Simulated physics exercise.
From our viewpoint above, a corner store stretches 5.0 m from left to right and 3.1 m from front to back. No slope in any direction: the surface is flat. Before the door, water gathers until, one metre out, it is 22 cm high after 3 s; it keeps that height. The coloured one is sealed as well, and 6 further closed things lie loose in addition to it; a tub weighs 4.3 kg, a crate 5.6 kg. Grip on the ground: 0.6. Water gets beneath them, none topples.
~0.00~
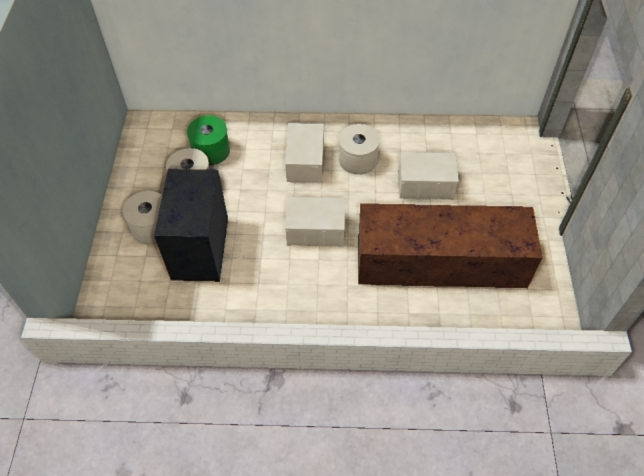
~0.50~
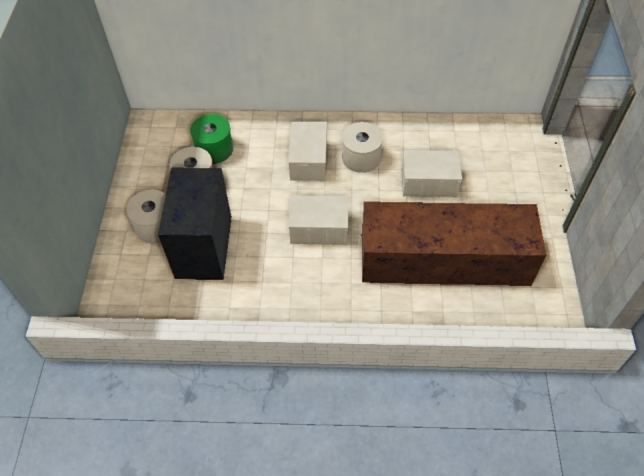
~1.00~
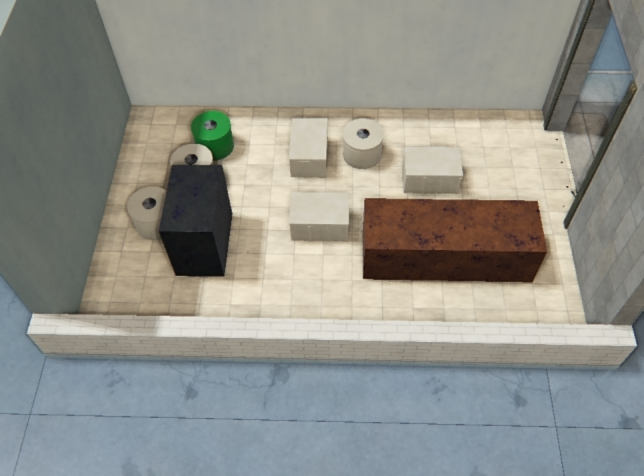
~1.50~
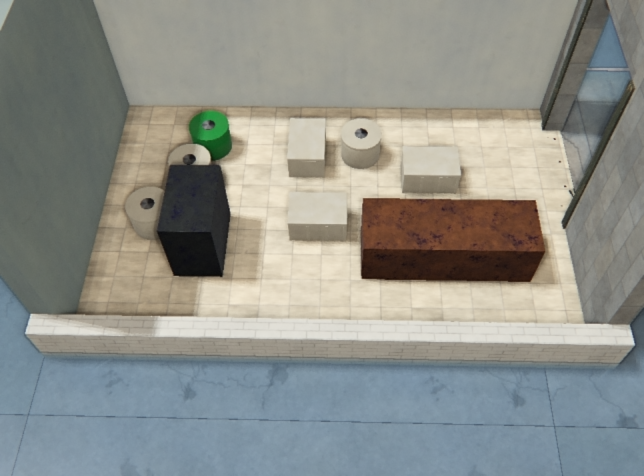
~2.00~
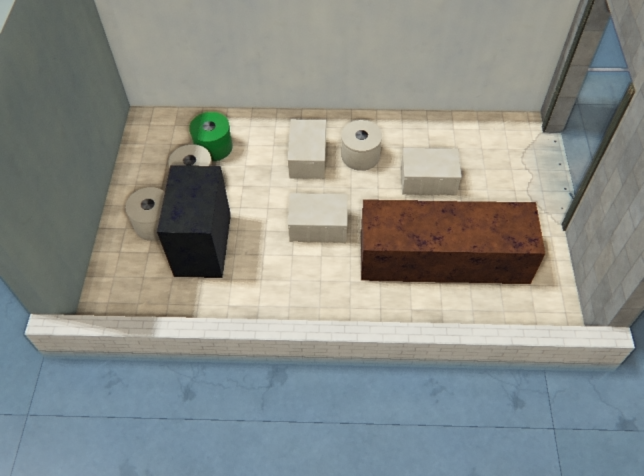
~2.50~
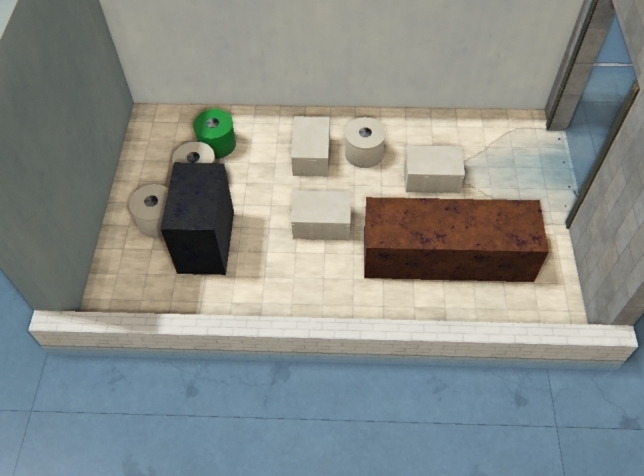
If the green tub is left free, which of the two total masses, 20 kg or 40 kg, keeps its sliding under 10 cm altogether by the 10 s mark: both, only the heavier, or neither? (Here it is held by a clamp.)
Only the heavier.
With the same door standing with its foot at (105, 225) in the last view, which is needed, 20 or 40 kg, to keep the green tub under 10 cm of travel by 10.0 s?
Under that setup, the heavy option is needed.
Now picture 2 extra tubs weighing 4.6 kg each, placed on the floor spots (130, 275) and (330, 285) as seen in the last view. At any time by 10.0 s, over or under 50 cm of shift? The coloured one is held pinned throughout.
Note, in sequence: Exceeded, not exceeded.
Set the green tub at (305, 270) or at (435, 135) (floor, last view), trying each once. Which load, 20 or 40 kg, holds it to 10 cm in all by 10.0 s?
First try both suffice, second try the heavier suffices.
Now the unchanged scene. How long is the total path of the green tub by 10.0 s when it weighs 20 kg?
I'd say roughly 120 centimetres in all.
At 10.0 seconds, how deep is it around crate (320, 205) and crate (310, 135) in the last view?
8 and 15 cm.
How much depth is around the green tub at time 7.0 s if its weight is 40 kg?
Something like 10 centimetres.
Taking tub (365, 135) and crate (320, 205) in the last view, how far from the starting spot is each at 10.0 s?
Respectively 140 and 100 cm.
After 3.5 s the green tub would be 0 cm from its start with 20 kg and 0 cm from its start with 40 kg; 0 cm of water round it then.
After 4.5 s the green tub would be 0 cm from its start with 20 kg and 0 cm from its start with 40 kg; 0 cm of water round it then.
After 7.0 s the green tub would be 25 cm from its start with 20 kg and 0 cm from its start with 40 kg; 10 cm of water round it then.
After 10.0 s the green tub would be 112 cm from its start with 20 kg and 0 cm from its start with 40 kg; 15 cm of water round it then.
